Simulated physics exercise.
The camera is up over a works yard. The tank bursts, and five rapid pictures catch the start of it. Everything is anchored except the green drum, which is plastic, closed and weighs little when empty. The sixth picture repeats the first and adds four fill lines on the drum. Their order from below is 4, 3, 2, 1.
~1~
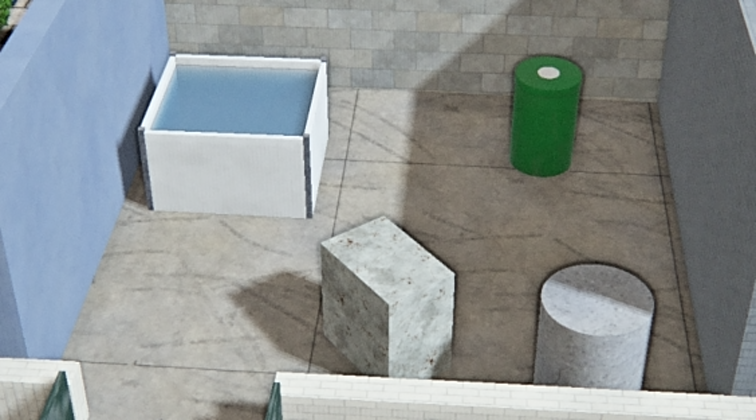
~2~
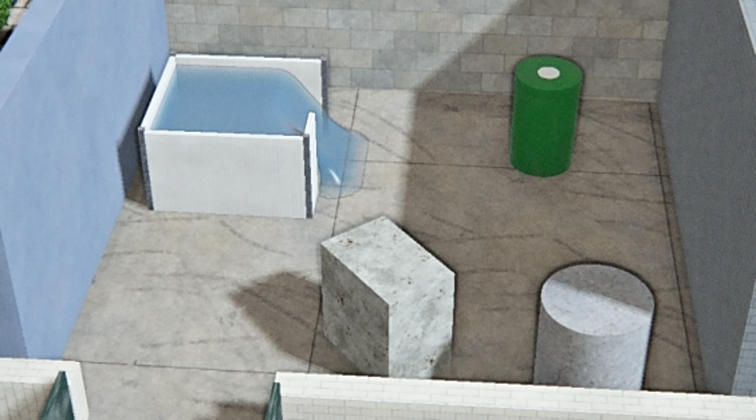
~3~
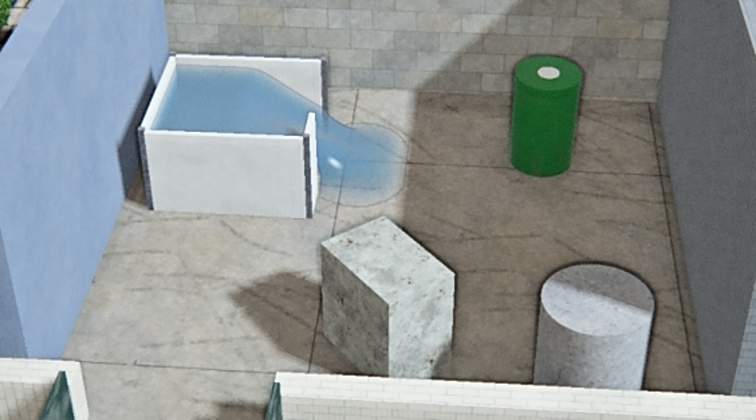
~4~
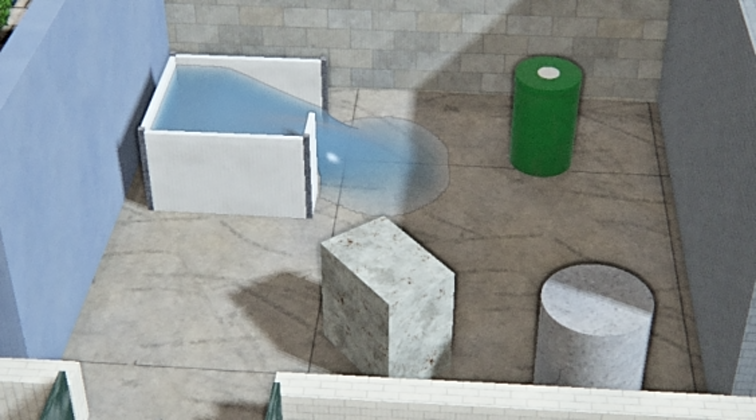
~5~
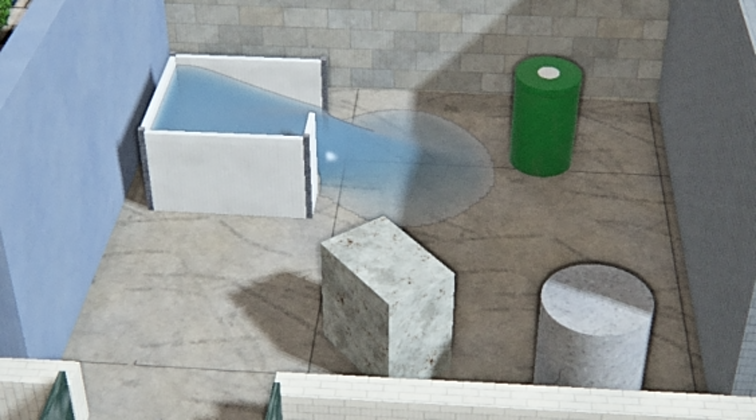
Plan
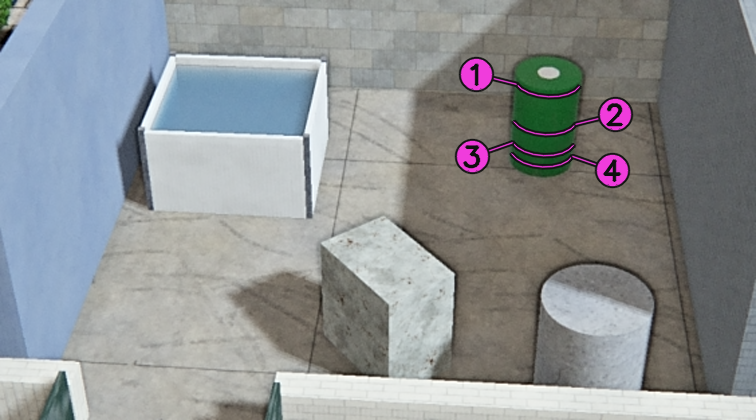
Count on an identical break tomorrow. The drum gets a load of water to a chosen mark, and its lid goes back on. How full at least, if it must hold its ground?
2 will do.
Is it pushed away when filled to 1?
No, that is safe.
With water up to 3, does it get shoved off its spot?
Yes, it does.
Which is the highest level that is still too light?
3 it is.
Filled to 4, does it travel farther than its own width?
Yes, clearly.
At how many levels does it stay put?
Two of the four.
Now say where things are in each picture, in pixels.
Lid of the green drum at (548, 73); tank full, its middle at (237, 102); open gate at (178, 372).
Water covers 2 % of the ground and is seen nearest the drum at (359, 144).
Water covers 4 % of the ground and is seen nearest the drum at (399, 147).
Water covers 7 % of the ground and is seen nearest the drum at (439, 148).
Lid of the green drum at (548, 73); water covers 11 % of the ground and is seen nearest the drum at (479, 153).
On the marked copy, 1 at (548, 96); 2 at (545, 134); 3 at (543, 155); 4 at (542, 166); from the bottom up 4, 3, 2, 1.
Choosing 1, it does not move.
Choosing 2, it does not move.
Choosing 3, it is pushed about its own width away.
Choosing 4, it is pushed about 3 times its own width away.
